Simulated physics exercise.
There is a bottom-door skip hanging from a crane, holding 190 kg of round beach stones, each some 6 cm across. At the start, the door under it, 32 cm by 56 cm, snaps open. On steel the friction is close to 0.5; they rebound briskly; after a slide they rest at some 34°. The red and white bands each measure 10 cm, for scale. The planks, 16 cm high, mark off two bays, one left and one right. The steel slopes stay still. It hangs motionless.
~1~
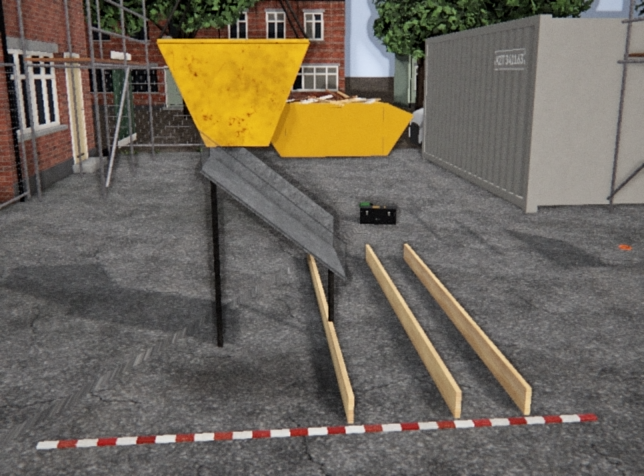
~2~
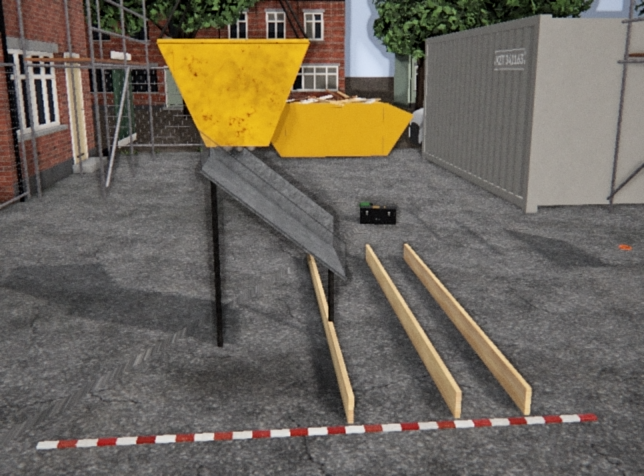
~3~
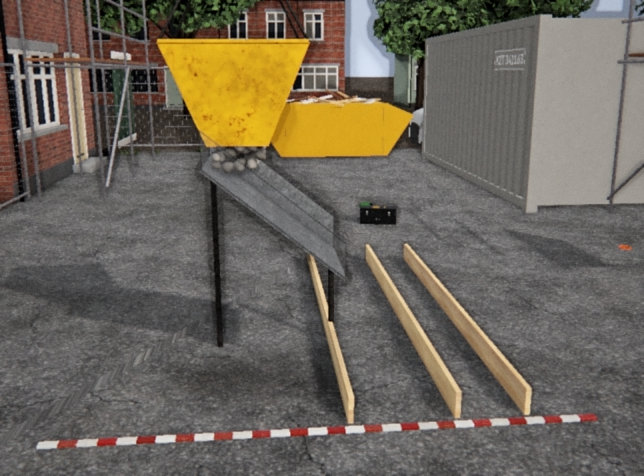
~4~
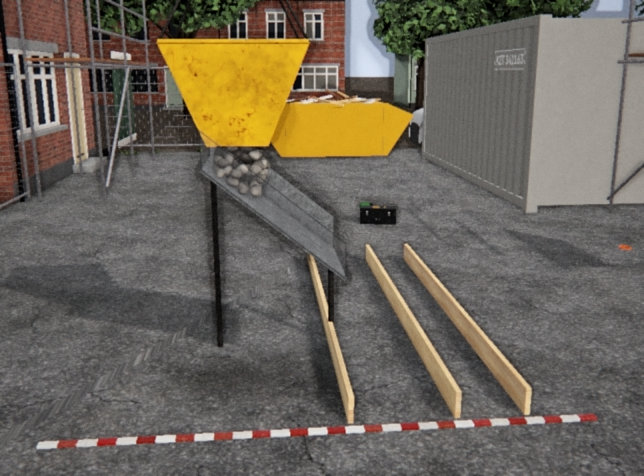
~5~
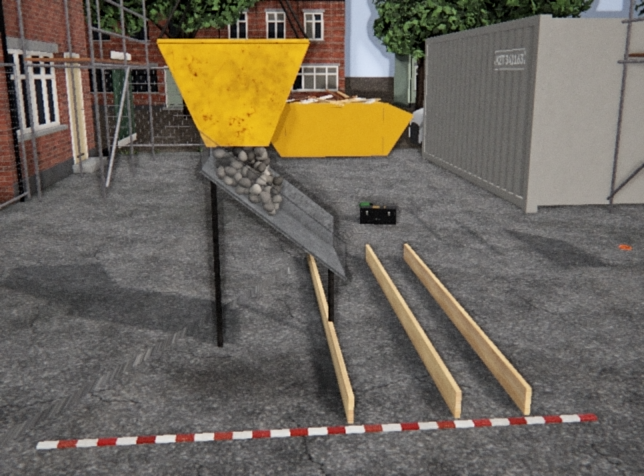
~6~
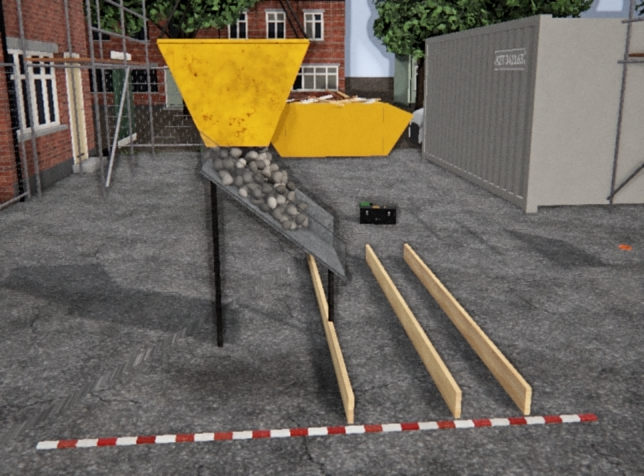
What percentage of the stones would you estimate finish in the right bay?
35 %.
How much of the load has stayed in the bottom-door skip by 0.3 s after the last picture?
About 25 % remains inside.
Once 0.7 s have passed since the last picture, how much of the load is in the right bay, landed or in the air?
About 10 per cent of it.
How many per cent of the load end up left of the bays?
Close to 0 %.
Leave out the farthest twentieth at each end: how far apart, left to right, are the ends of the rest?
Around 80 centimetres.
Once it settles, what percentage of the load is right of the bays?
About 0 percent.
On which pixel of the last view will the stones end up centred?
I'd say close to pixel (415, 361).
Then, 0.3 s after the last picture, 23 % in the bottom-door skip, 58 % on the steel, 3 % falling or lying left of the bays, 17 % falling or lying in the left bay; the stones farthest right are at (413, 336).
Then, 0.7 s after the last picture, 0 % in the bottom-door skip, 39 % on the steel, 51 % falling or lying in the left bay, 10 % falling or lying in the right bay; the stones farthest right are at (489, 360).
Then, 1.3 s after the last picture, 0 % in the bottom-door skip, 68 % falling or lying in the left bay, 31 % falling or lying in the right bay, 1 % falling or lying right of the bays; the stones farthest right are at (539, 352).
Then, 2.2 s after the last picture, 0 % in the bottom-door skip, 64 % falling or lying in the left bay, 35 % falling or lying in the right bay, 2 % falling or lying right of the bays; the stones farthest right are at (598, 354).
Then, 4.1 s after the last picture, 0 % in the bottom-door skip, 64 % in the left bay, 35 % in the right bay, 2 % right of the bays; the stones farthest right are at (601, 354).
